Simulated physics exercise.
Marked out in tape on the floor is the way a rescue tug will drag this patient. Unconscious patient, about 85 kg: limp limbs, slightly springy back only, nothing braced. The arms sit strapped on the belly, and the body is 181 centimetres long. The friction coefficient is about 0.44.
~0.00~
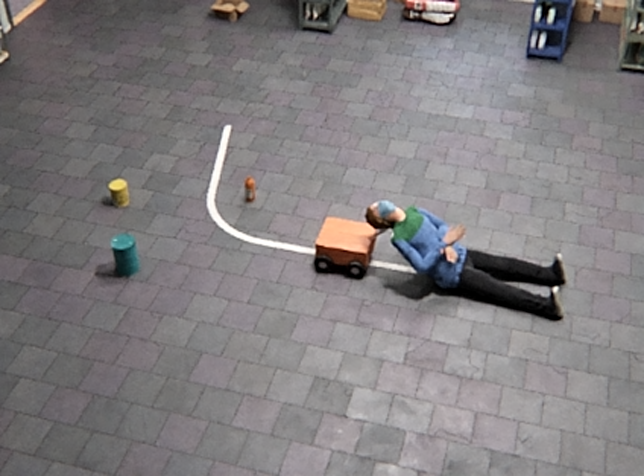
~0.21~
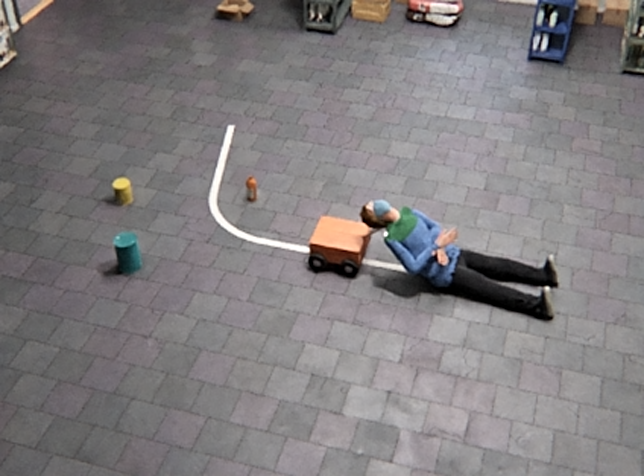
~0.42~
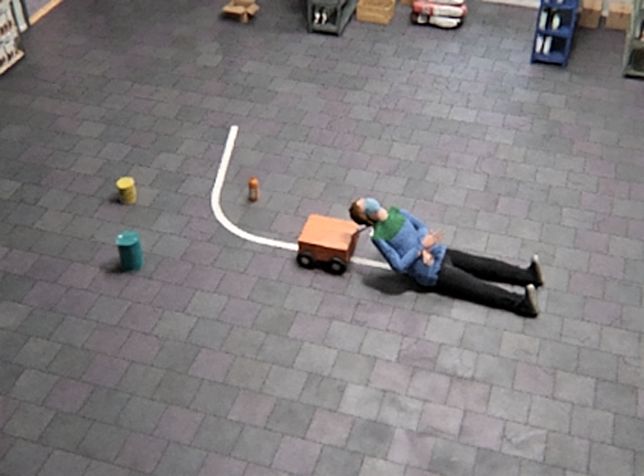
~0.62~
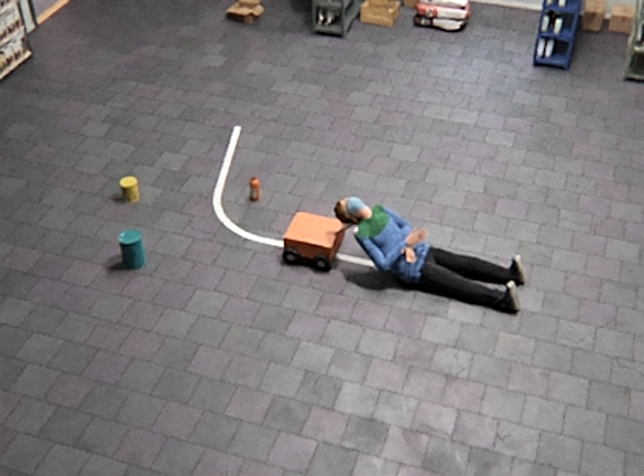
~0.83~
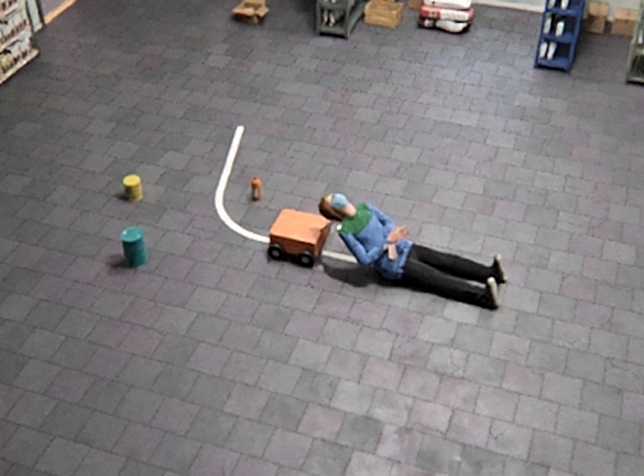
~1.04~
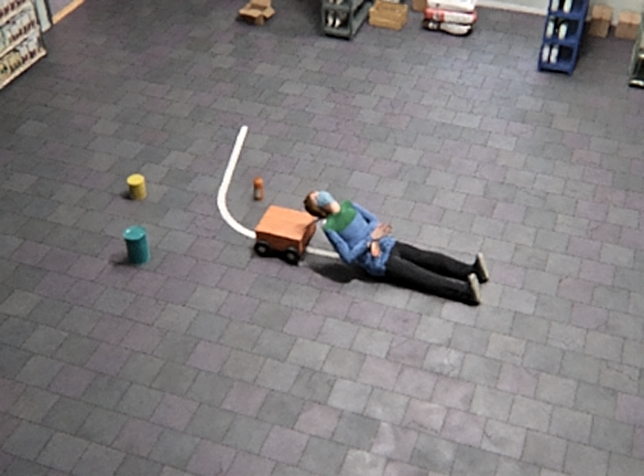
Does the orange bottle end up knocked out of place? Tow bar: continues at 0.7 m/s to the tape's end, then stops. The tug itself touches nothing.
Yes. It does get displaced.
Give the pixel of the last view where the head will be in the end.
The head finishes near (246, 75).
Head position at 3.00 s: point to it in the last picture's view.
Around (212, 152).
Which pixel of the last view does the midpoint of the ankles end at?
Estimated spot: About (244, 192).
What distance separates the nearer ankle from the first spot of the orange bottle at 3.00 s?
They are some 110 centimetres apart.
After 2.20 s the orange bottle is where it stood, near (258, 188) in the last picture's view; the yellow can where it stood; the nearer ankle is 154 cm from that spot.
After 3.00 s the orange bottle is where it stood, near (258, 188) in the last picture's view; the nearer ankle is 109 cm from that spot.
After 3.70 s the orange bottle is where it stood, near (258, 188) in the last picture's view; the nearer ankle is 76 cm from that spot.
After 4.50 s the orange bottle is 29 cm from where it stood, near (269, 178) in the last picture's view; the yellow can where it stood; the nearer ankle is 35 cm from that spot.
After 5.3 s, orange bottle gets knocked; teal bin stays put; yellow can stays put.
